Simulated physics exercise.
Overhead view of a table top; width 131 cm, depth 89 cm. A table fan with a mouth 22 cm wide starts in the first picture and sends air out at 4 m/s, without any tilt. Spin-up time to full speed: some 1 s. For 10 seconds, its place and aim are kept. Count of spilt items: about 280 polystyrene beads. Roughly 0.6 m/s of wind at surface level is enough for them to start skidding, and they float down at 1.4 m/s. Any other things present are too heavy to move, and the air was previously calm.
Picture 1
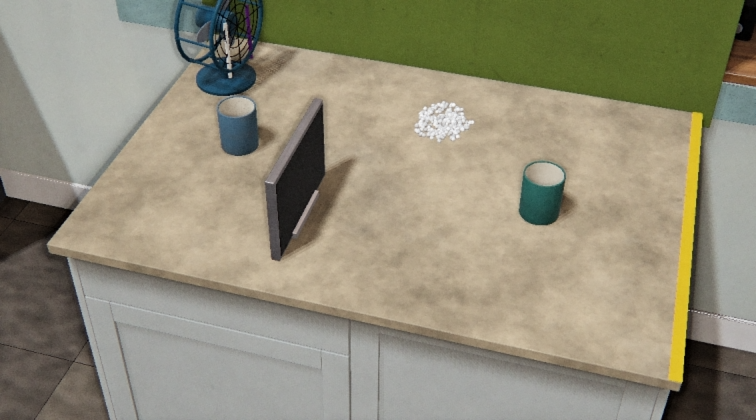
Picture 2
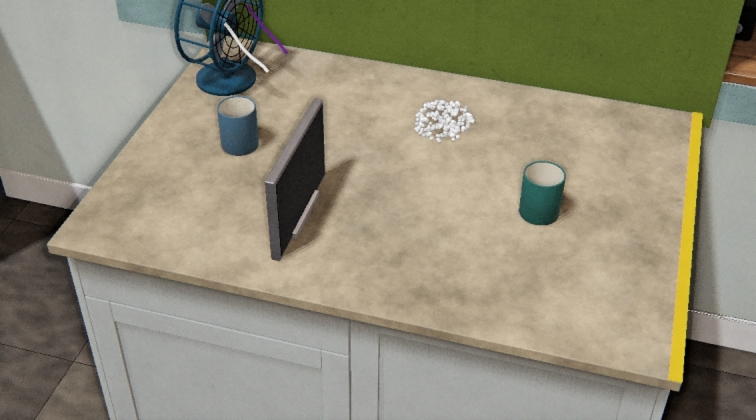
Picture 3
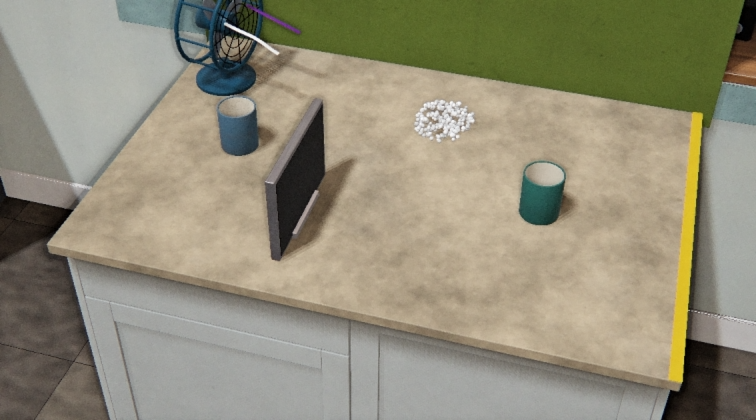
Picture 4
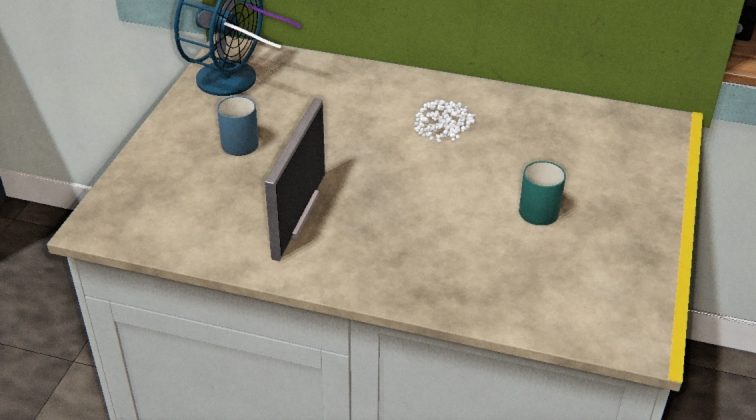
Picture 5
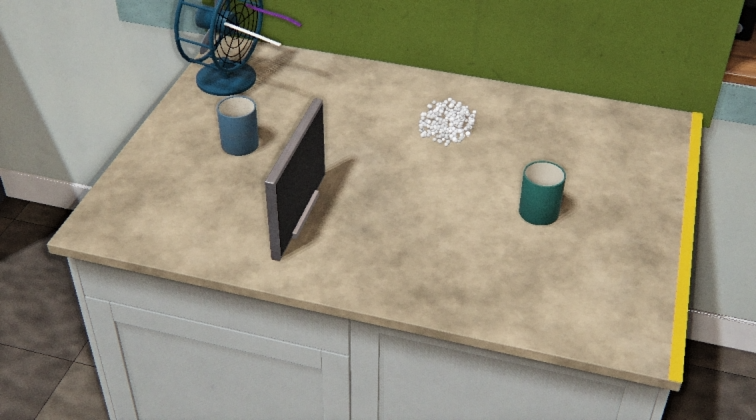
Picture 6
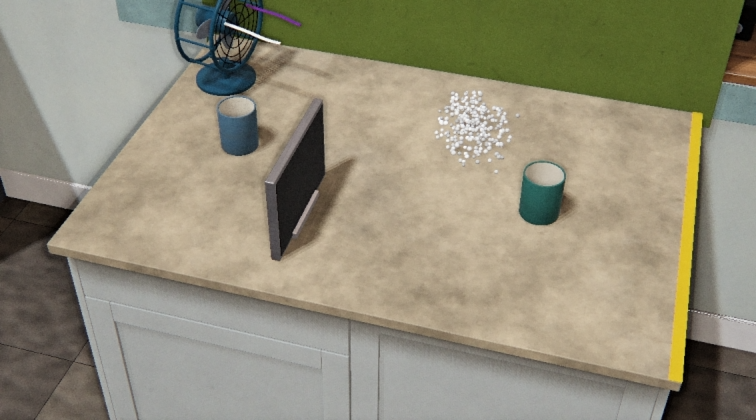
A small pile of white beads starts out almost still on a mottled beige table top with a yellow right edge, seen from above by a still camera. A blue fan stands at the back left, near a blue mug and an upright dark laptop, with a green mug at right. White and purple streamers on the fan lift and stretch rightward, then the beads shift right and scatter into a looser patch.
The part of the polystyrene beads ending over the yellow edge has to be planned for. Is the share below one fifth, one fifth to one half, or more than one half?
More than one half.
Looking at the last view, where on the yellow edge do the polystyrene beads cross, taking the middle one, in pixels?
Around (700, 149).
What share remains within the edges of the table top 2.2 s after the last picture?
I'd say close to 0 % are still there.
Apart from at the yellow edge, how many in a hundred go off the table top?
Estimated share: Around 1 %.
Then, 1.0 s after the last picture, 25 % are on the move or not yet settled, 92 % are over the yellow edge.
Then, 2.2 s after the last picture, 0 % are on the move or not yet settled, 99 % are over the yellow edge.
Then, 4.6 s after the last picture, 0 % are on the move or not yet settled, 99 % are over the yellow edge.
Then, 9.1 s after the last picture, at the end, 99 % are over the yellow edge.
